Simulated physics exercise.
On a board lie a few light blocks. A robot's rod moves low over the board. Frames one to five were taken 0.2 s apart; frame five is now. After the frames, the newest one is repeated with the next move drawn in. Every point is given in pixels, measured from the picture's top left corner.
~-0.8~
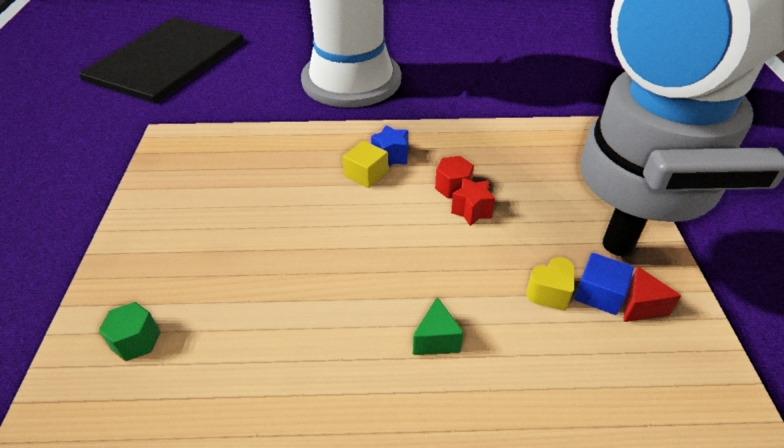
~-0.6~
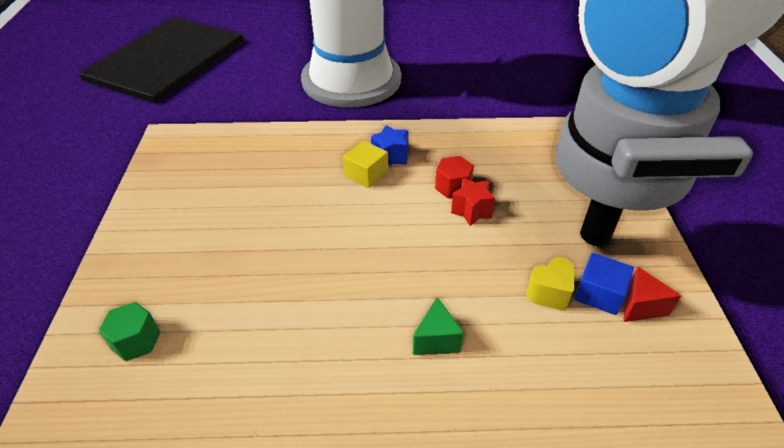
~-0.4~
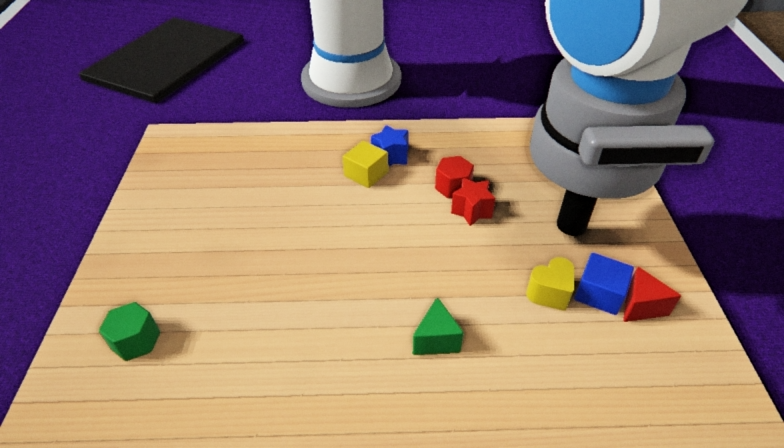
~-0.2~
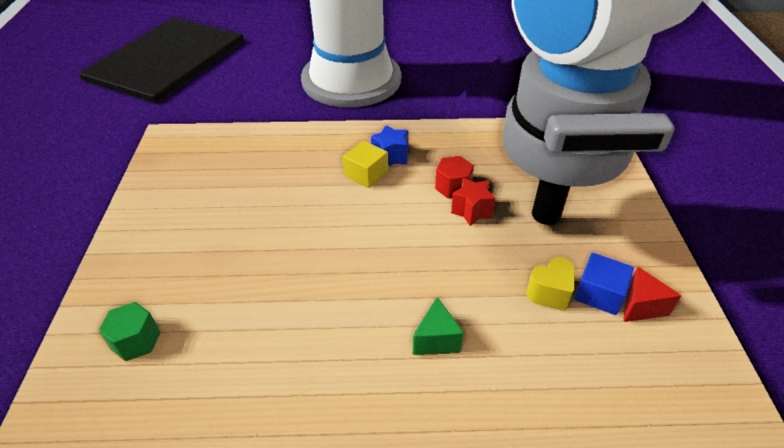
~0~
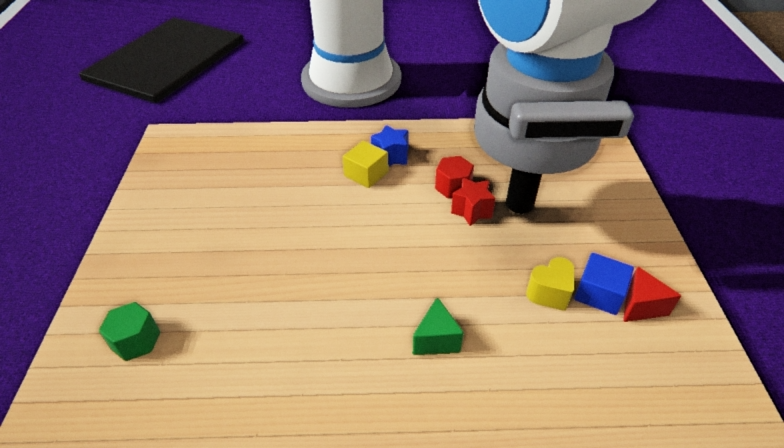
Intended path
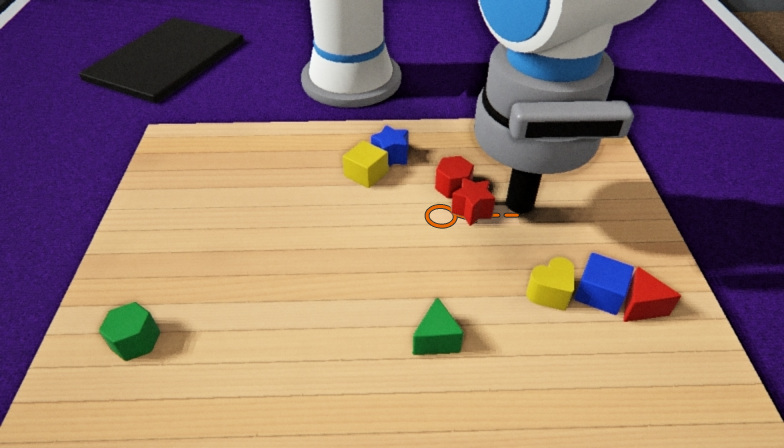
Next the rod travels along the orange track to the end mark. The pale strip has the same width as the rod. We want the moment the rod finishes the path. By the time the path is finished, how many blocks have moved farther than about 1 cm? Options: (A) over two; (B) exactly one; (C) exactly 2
The answer is B.
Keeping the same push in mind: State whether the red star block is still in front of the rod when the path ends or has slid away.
The red star block won't leave the front of the rod.
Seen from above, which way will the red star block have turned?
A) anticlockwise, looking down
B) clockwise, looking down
Choice B: Clockwise, looking down.
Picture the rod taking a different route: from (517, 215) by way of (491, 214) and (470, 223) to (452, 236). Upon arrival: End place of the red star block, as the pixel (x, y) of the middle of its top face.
Expect it around (439, 195).
The drawn path runs straight from (517, 215) to (441, 216).
The first path, step by step. Halfway along, rod at (480, 205); red star block at (453, 192), turned 15° clockwise.
At the end, rod at (442, 206); red hexagonal block not moved; red star block at (414, 191), turned 25° clockwise.
